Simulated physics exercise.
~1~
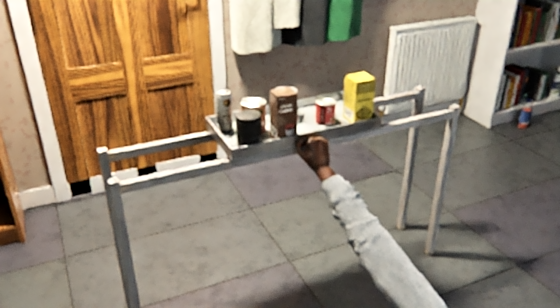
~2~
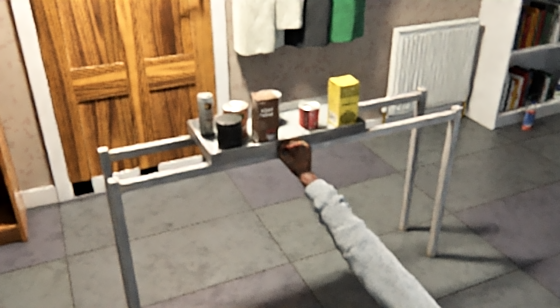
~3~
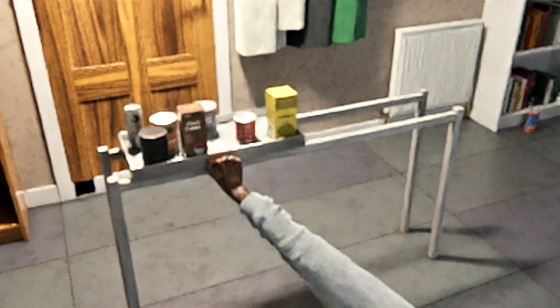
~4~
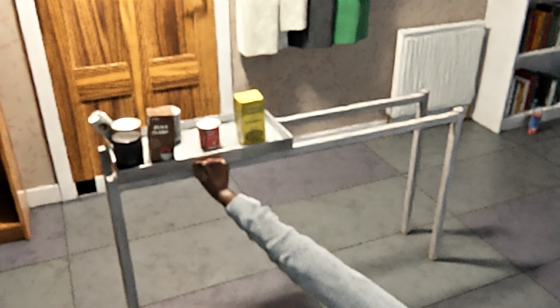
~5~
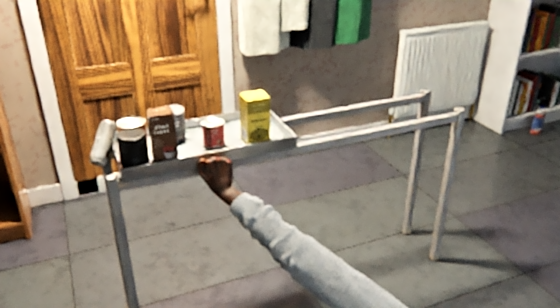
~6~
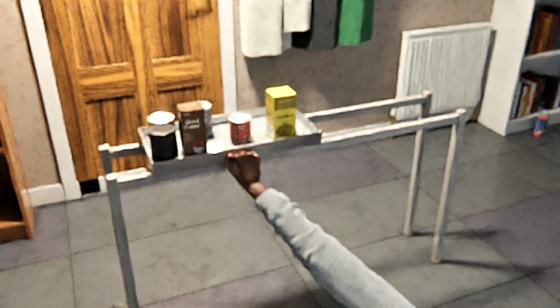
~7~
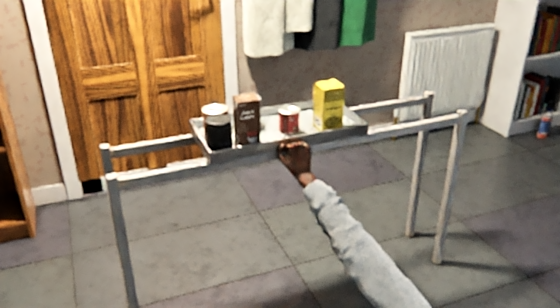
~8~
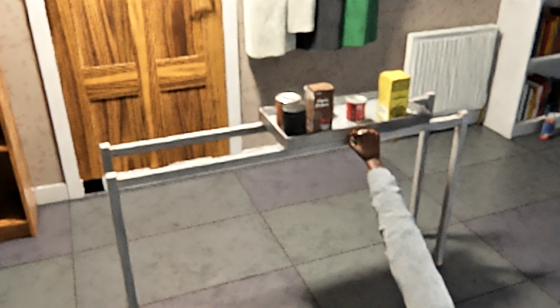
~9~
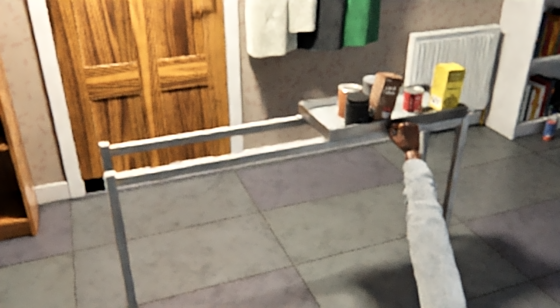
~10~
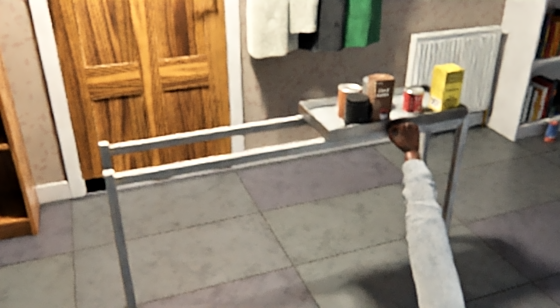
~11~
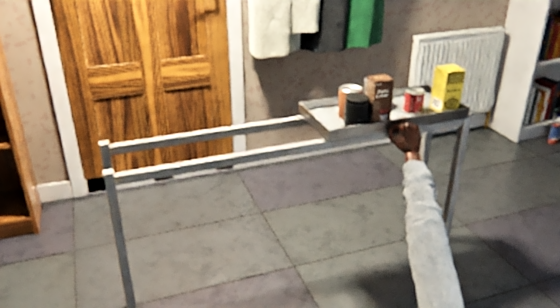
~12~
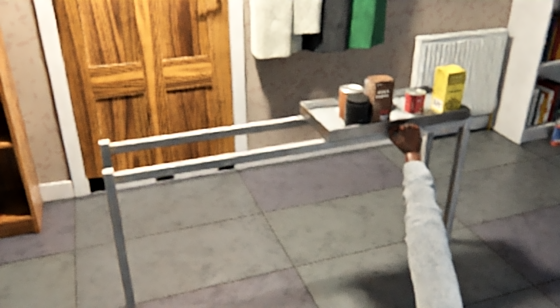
The clip opens on a shallow tray of tins, jars and cartons, resting on a metal rack in front of a wooden door, with a hand gripping its near edge. The hand slides the tray left, gathering pace, until it reaches the left end, where the slim white can leans over. The can tips upside down at that end and is gone from the tray as the hand draws it back right. The tray travels to the far right end, where the brown carton tilts briefly, then settles upright. The tray rests there, its remaining items still standing.
